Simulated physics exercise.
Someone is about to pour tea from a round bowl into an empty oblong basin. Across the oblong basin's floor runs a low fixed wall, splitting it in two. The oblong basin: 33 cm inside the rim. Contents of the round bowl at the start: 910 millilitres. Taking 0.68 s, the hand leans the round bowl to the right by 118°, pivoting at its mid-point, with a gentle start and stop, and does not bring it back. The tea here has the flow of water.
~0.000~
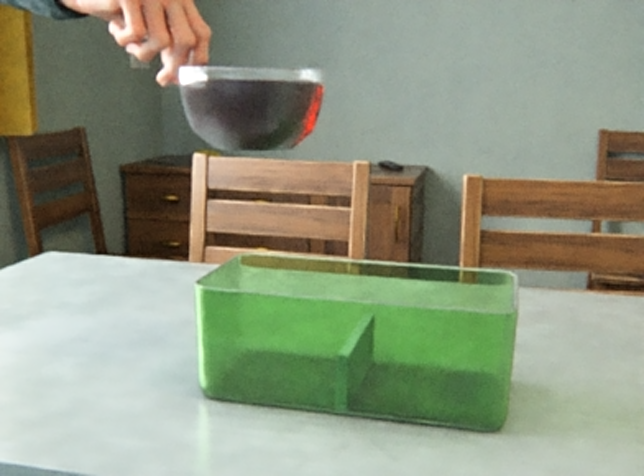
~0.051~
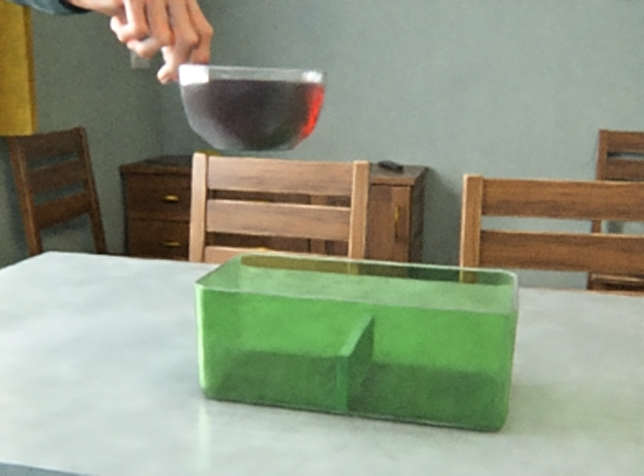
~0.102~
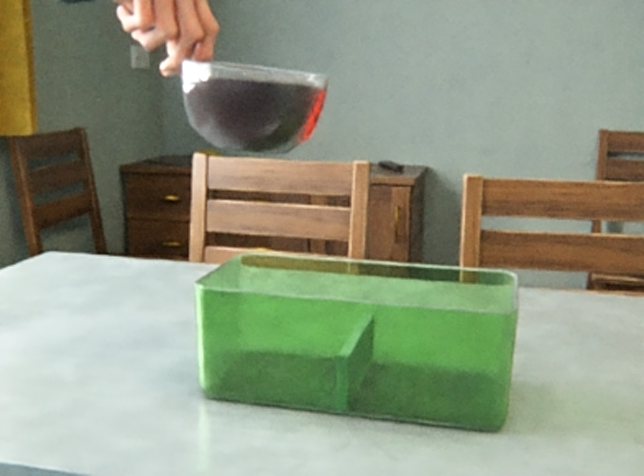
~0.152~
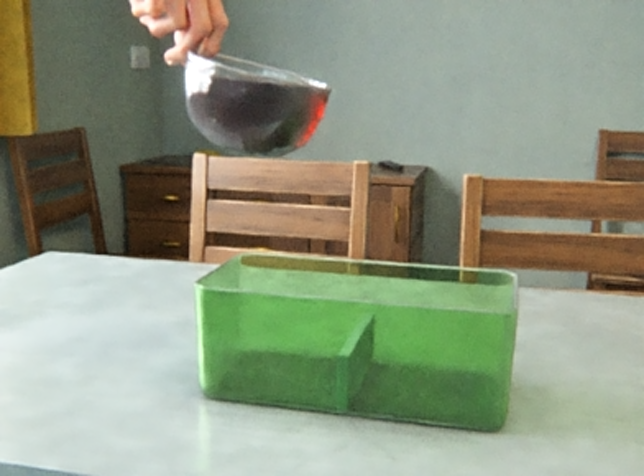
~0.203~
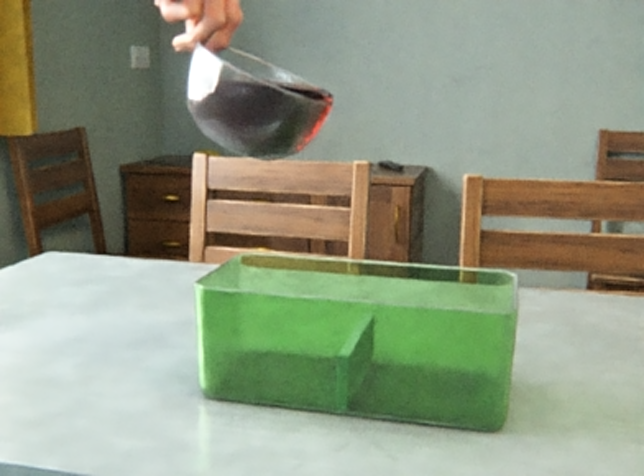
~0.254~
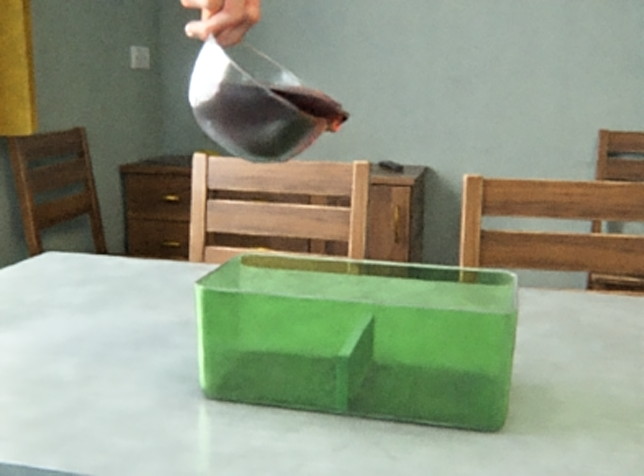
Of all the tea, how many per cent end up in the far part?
Roughly 63 per cent.
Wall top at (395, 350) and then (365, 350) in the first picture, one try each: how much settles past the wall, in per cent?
Around 30 and 55 percent, in that order.
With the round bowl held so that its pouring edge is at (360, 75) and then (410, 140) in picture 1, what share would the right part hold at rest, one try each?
Try 1: Approx. 80 %; try 2: Approx. 90 %.
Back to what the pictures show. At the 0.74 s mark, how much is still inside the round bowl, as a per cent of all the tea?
I reckon near 0 per cent still sits there.
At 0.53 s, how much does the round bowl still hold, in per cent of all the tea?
I'd estimate some 12 % remains.
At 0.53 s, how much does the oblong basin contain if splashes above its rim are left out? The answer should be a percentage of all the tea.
40 %, roughly.
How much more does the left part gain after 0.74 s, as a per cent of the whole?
Close to 4% of the whole.
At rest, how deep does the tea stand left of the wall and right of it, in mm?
Some 14 mm on the left and some 24 mm on the right.
By 0.53 s the tilt is 105° and 13 per cent is still to pour, 1 is left of the wall and 39 right of it.
By 0.74 s the tilt is 118° and 0 per cent is still to pour, 30 is left of the wall and 63 right of it.
By 0.95 s the tilt is 118° and 0 per cent is still to pour, 34 is left of the wall and 63 right of it.
By 1.18 s the tilt is 118° and 0 per cent is still to pour, 35 is left of the wall and 63 right of it.
At rest 35 per cent lies left of the wall, 63 right of it and 2 outside.
